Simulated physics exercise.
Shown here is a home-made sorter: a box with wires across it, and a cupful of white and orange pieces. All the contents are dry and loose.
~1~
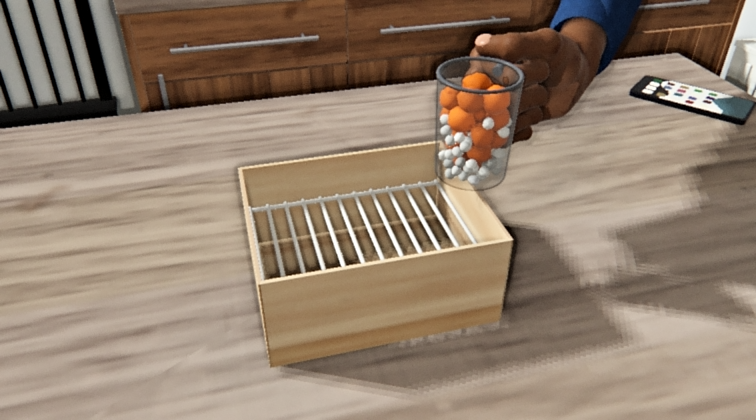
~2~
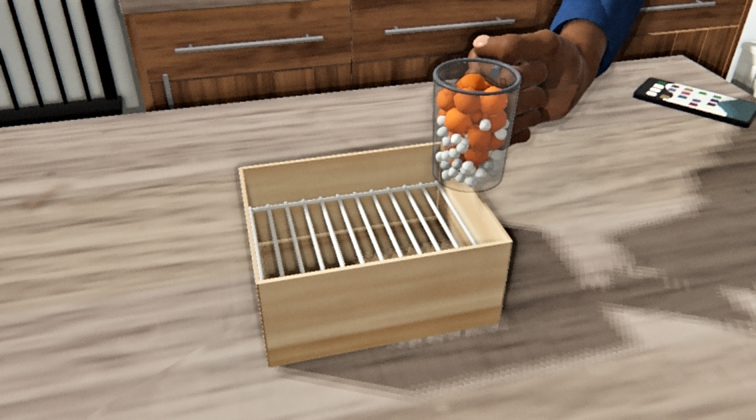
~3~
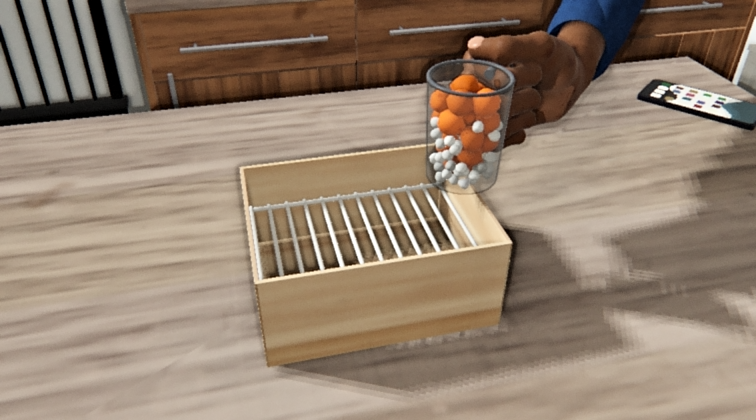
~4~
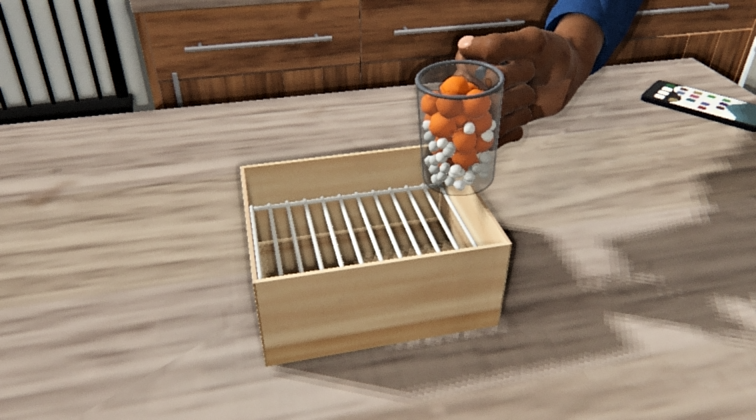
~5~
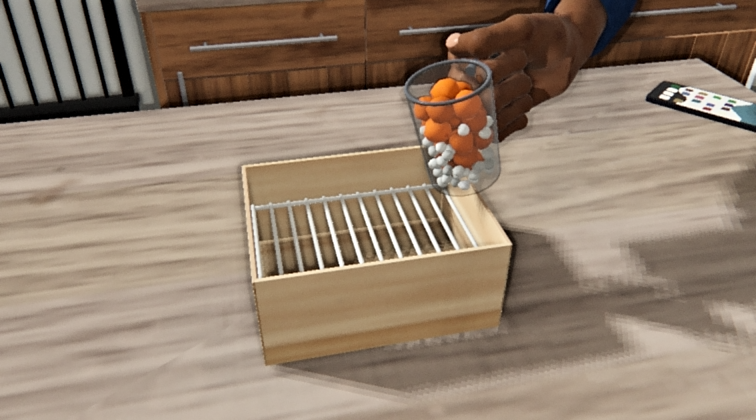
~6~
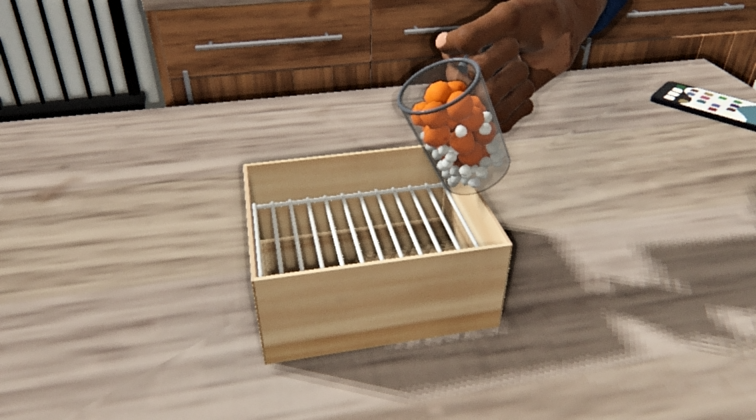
At the start, a hand at the right holds a clear cup of small white and larger orange pieces upright beside an open wooden box with wires across it. The hand shifts the cup slightly left, then tilts it leftward over the box's edge, with the pieces still inside.
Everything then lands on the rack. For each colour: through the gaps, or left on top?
The white bits slip past the grid. Orange bits? They sit on the grille.
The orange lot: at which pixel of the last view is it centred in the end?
Settled position: Approx. (386, 234).
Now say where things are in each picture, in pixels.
In the first frame, cup (475, 125), upright; rack (298, 253), 12 wires across; white clay pellets (474, 167), narrower than the gaps; orange coated nuts (475, 110), wider than the gaps.
In the second frame, cup (472, 127), upright; orange ones (472, 111).
In the third frame, cup (466, 128), upright; white ones (464, 171).
In the fourth frame, cup (459, 130), tipped 4°; orange ones (458, 114).
In the fifth frame, cup (457, 130), tipped 14°; white ones (465, 171).
In the sixth frame, cup (458, 130), tipped 25°; rack (299, 251); white ones (473, 168); orange ones (451, 116).
Then, 0.28 s later than the last frame, white ones, every one in the cup; orange ones, every one in the cup.
Then, 0.63 s later than the last frame, white ones, every one in the cup; orange ones, every one in the cup.
Then, 1.00 s later than the last frame, white ones, almost all in the cup, just a few on or over the wires; orange ones, roughly two thirds in the cup, roughly a third on or over the wires.
When it is over, white ones, roughly a quarter on the wires, the larger part under the rack; orange ones, every one on the wires, not one under the rack.
